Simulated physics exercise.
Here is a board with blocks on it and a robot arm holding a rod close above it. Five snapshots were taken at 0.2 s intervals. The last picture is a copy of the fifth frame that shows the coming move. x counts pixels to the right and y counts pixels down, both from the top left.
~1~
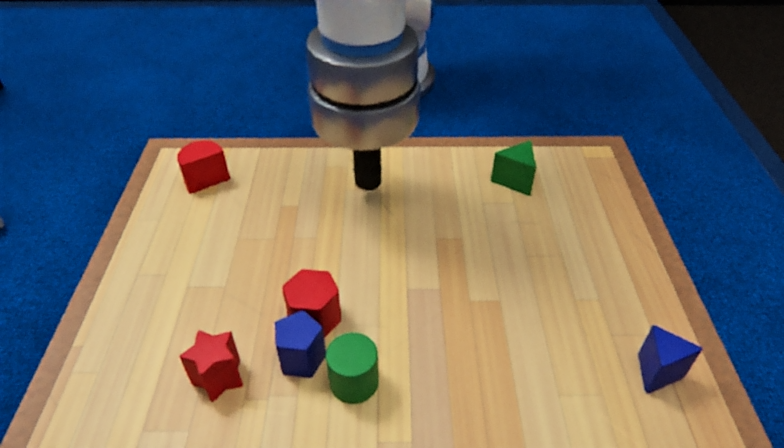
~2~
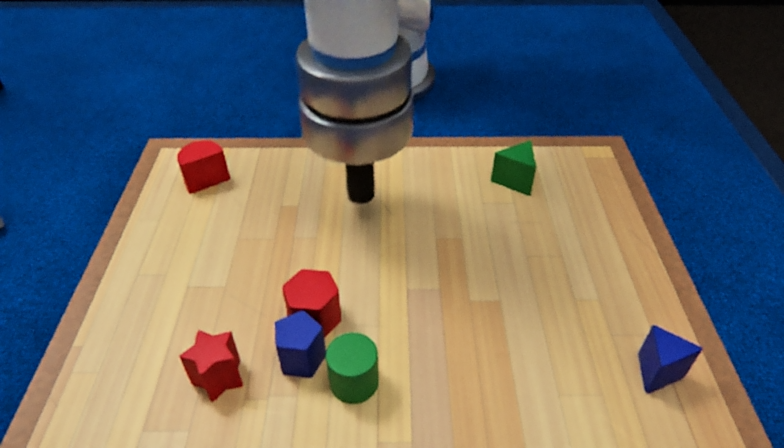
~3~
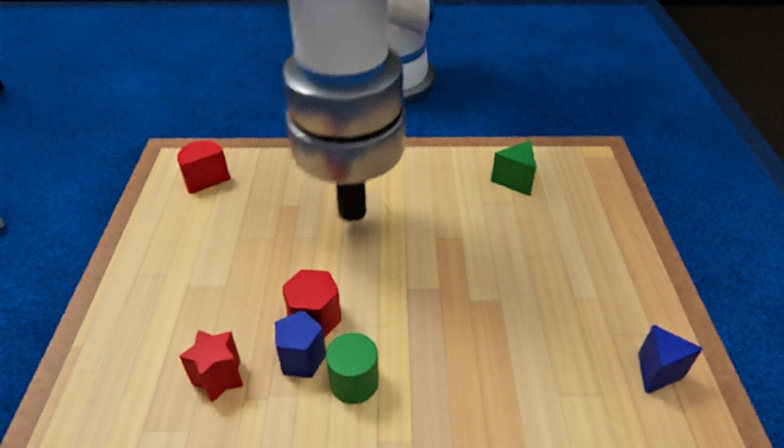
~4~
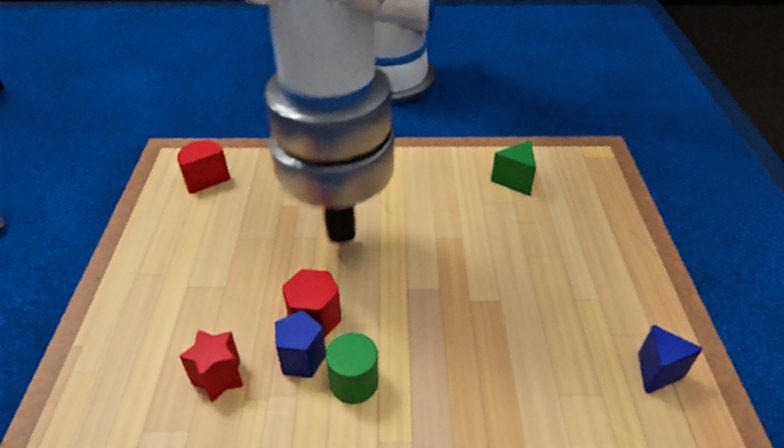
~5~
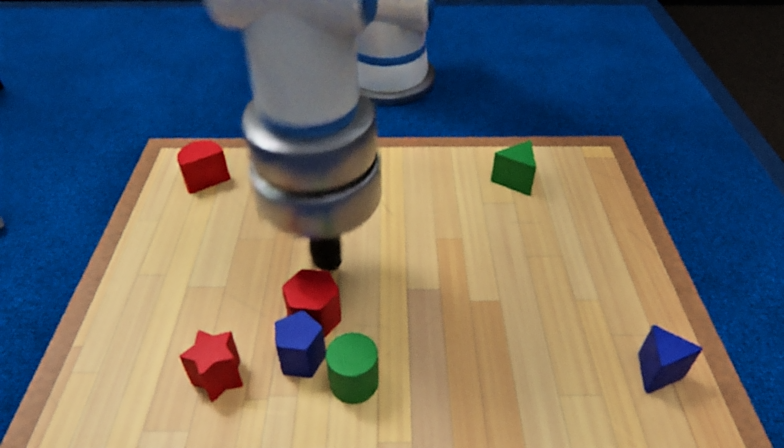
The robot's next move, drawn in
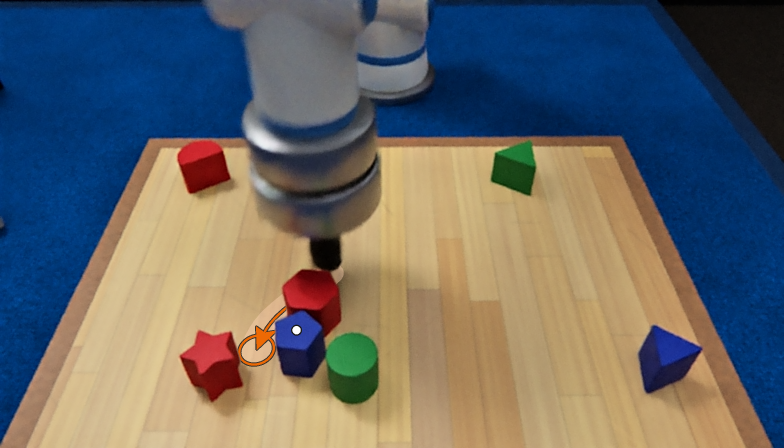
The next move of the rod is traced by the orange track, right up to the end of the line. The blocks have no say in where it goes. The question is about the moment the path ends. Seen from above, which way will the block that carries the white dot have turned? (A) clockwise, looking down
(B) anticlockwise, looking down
Answer: A.
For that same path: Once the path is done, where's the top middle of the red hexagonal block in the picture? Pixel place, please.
The middle of its top is at (303, 309).
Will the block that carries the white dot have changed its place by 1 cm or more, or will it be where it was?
It shifts.
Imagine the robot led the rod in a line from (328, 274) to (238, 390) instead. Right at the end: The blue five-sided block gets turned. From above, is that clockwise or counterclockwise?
Looking down, it rotates clockwise.
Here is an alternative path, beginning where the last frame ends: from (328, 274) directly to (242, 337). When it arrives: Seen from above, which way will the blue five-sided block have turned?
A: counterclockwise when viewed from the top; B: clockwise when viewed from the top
B - clockwise when viewed from the top.
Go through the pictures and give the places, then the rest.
In the first frame, rod tip (368, 183); block tops, red star (208, 349); blue five-sided block (297, 330); red hexagonal block (310, 288).
In the second frame, rod (361, 196); blocks unchanged.
In the third frame, rod (352, 213); blocks unchanged.
In the fourth frame, rod (341, 235); blocks unchanged.
In the fifth frame, rod (327, 262); red star (208, 349); blue five-sided block (297, 330); red hexagonal block (310, 288).
Path on the board, from (328, 274) over (302, 295) and (274, 319) to (257, 350); the dot is on the blue five-sided block.
On the path given first. One third of the way, rod (300, 284); blue five-sided block (297, 338), turned 15° clockwise; red hexagonal block (307, 297), turned 20° anticlockwise.
Two thirds of the way, rod (271, 308); blue five-sided block (301, 348), turned 35° clockwise; red hexagonal block (303, 307), turned 60° anticlockwise.
At the end, rod (253, 338); red star in place; blue five-sided block (301, 350), turned 35° clockwise; red hexagonal block (303, 309), turned 65° anticlockwise.
